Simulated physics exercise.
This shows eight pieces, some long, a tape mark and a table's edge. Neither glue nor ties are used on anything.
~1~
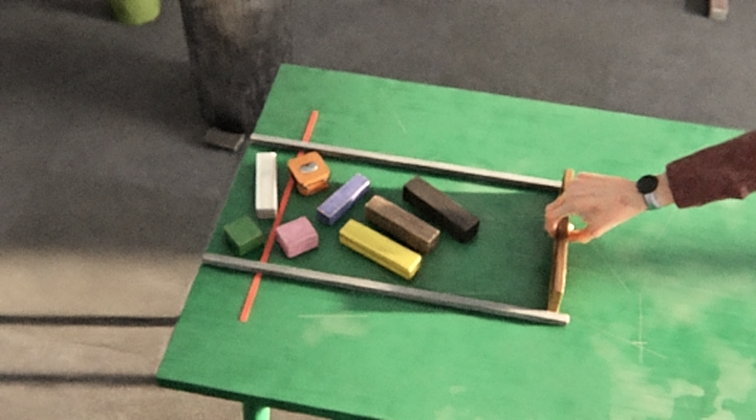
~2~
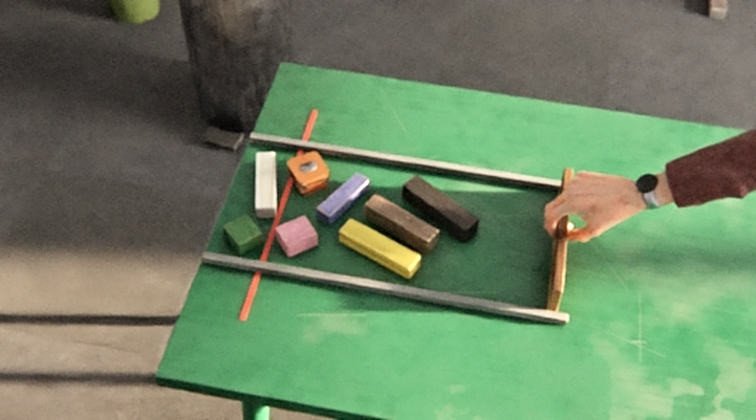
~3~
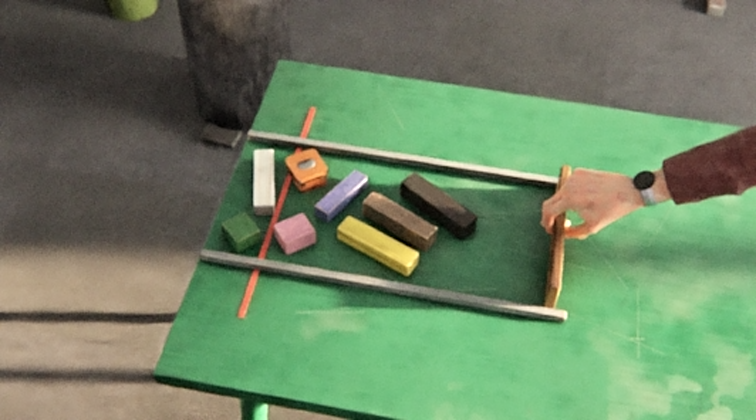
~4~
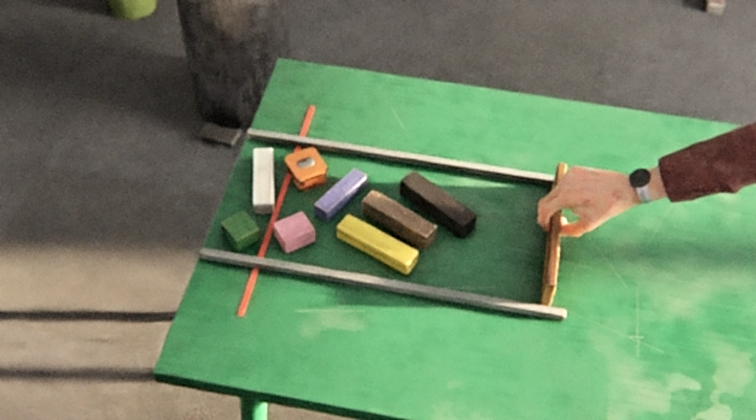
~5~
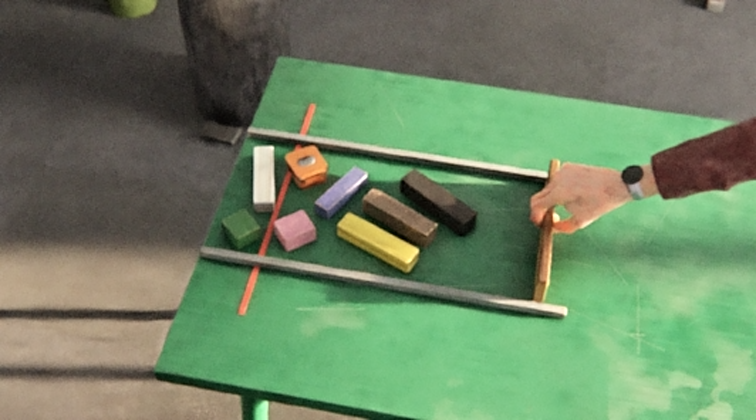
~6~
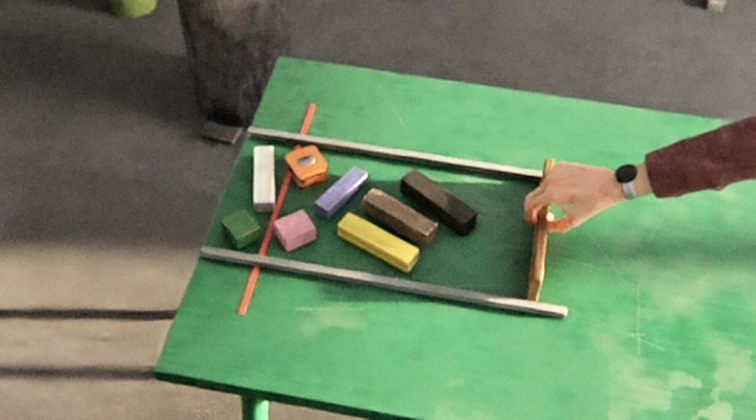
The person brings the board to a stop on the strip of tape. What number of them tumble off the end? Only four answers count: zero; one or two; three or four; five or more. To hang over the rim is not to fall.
Three, or four.
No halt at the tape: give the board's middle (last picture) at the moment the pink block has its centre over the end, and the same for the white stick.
The pink block gives roughly (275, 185), the white stick roughly (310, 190).
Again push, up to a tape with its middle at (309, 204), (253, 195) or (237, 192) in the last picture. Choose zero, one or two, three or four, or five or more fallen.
Result per tape, as listed: Zero; more than four; five or more.
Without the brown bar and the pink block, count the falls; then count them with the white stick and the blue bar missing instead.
First 1, second 1.
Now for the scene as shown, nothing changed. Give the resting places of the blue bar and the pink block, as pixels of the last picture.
Final centres, in order: Near (240, 163), near (212, 230).
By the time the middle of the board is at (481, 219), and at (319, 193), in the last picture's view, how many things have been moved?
At that stage 0; at the next, 8.
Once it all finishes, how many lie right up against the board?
3 touch it.
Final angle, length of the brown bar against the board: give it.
Angle: Roughly 35 degrees.
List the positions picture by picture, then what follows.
In the first frame, green block (244, 235); white stick (266, 185); orange case (309, 175); board (561, 239); tape (283, 206).
In the second frame, white stick (266, 184); board (560, 238).
In the third frame, orange case (307, 171); yellow stick (378, 246).
In the fourth frame, green block (241, 231); blue bar (341, 195).
In the fifth frame, white stick (264, 179); black bar (438, 202).
In the sixth frame, green block (242, 229); white stick (264, 178); orange case (307, 168); board (541, 229); tape (280, 199).
Soon after, none off yet; green block at rest near (242, 229); white stick at rest near (264, 178); orange case at rest near (307, 168).
Then, none off yet; green block at rest near (242, 229); white stick at rest near (264, 178); orange case moving near (304, 166).
Further on, none off yet; green block moved about its own width near (216, 231); white stick moved a little near (236, 178); orange case moved about its own width near (269, 150).
At rest, the number that fall off is three or four; fallen, orange case, white stick and green block.
